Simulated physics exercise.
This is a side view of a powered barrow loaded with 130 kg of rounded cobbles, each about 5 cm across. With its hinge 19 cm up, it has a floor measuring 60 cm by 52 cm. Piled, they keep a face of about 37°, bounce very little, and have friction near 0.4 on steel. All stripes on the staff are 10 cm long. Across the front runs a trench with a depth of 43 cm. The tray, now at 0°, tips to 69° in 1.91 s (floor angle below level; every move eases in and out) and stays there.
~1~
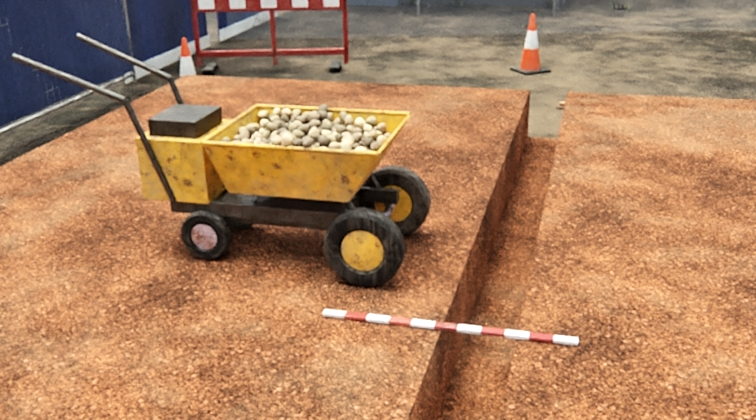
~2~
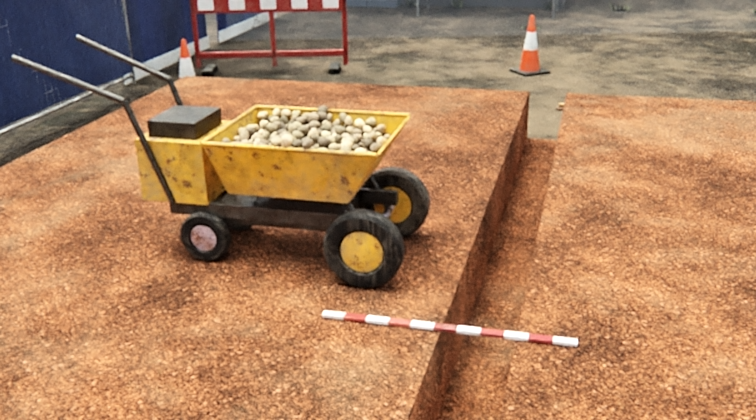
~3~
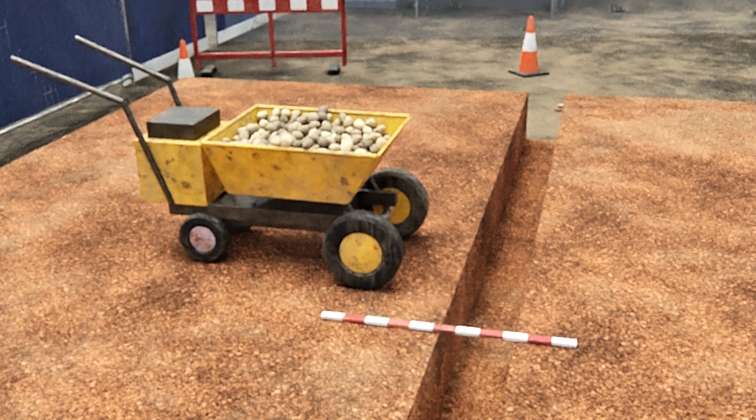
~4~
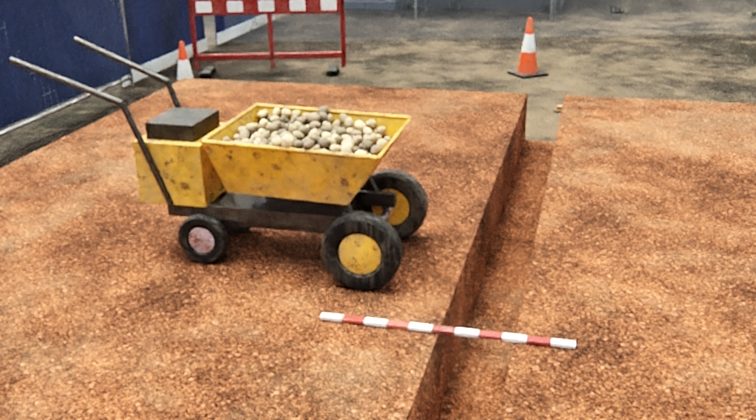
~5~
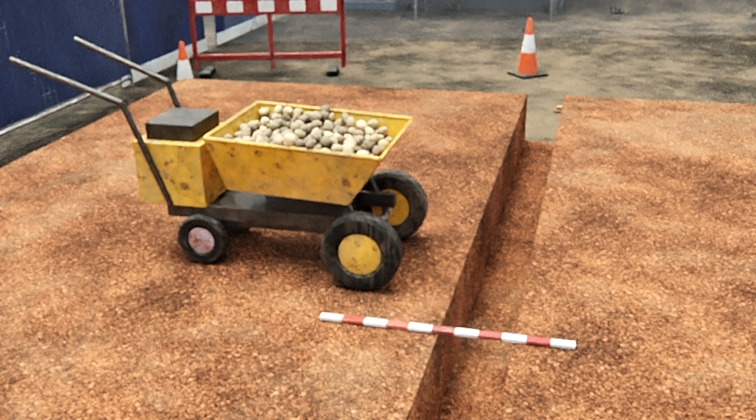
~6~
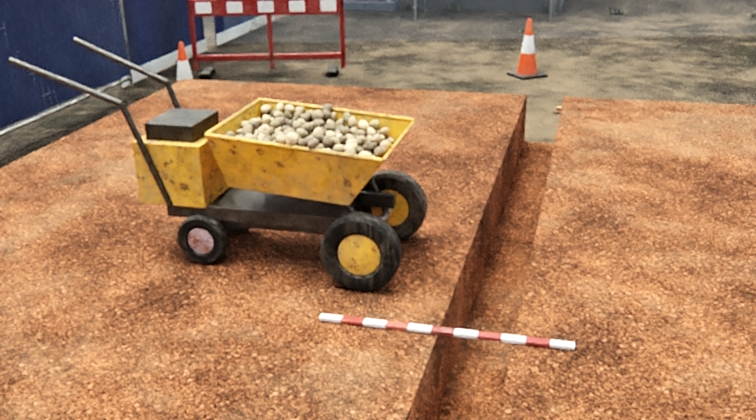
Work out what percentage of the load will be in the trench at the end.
It comes to roughly 79 percent of the load.
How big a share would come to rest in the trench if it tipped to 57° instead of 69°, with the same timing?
Around 50 per cent would finish in the trench.
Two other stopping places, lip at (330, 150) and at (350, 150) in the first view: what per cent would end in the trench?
About 75 and 95 per cent.
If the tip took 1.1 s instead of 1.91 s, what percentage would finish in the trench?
That would give about 65 percent.
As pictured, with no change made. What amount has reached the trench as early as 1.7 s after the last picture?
Approx. 35 % of the load.
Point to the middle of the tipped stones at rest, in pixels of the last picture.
Somewhere near pixel (500, 331).
Then, 1.1 s after the last picture the floor is at 58°, 99 % in the tray, 1 % in the trench; the foremost stones are at (476, 236).
Then, 1.7 s after the last picture the floor is at 69°, 53 % in the tray, 35 % in the trench, 12 % past the trench; the foremost stones are at (592, 286).
Then, 2.1 s after the last picture the floor is at 69°, 32 % in the tray, 50 % in the trench, 18 % past the trench; the foremost stones are at (637, 285).
Then, 4.0 s after the last picture the floor is at 69°, 2 % in the tray, 79 % in the trench, 18 % past the trench; the foremost stones are at (660, 295).
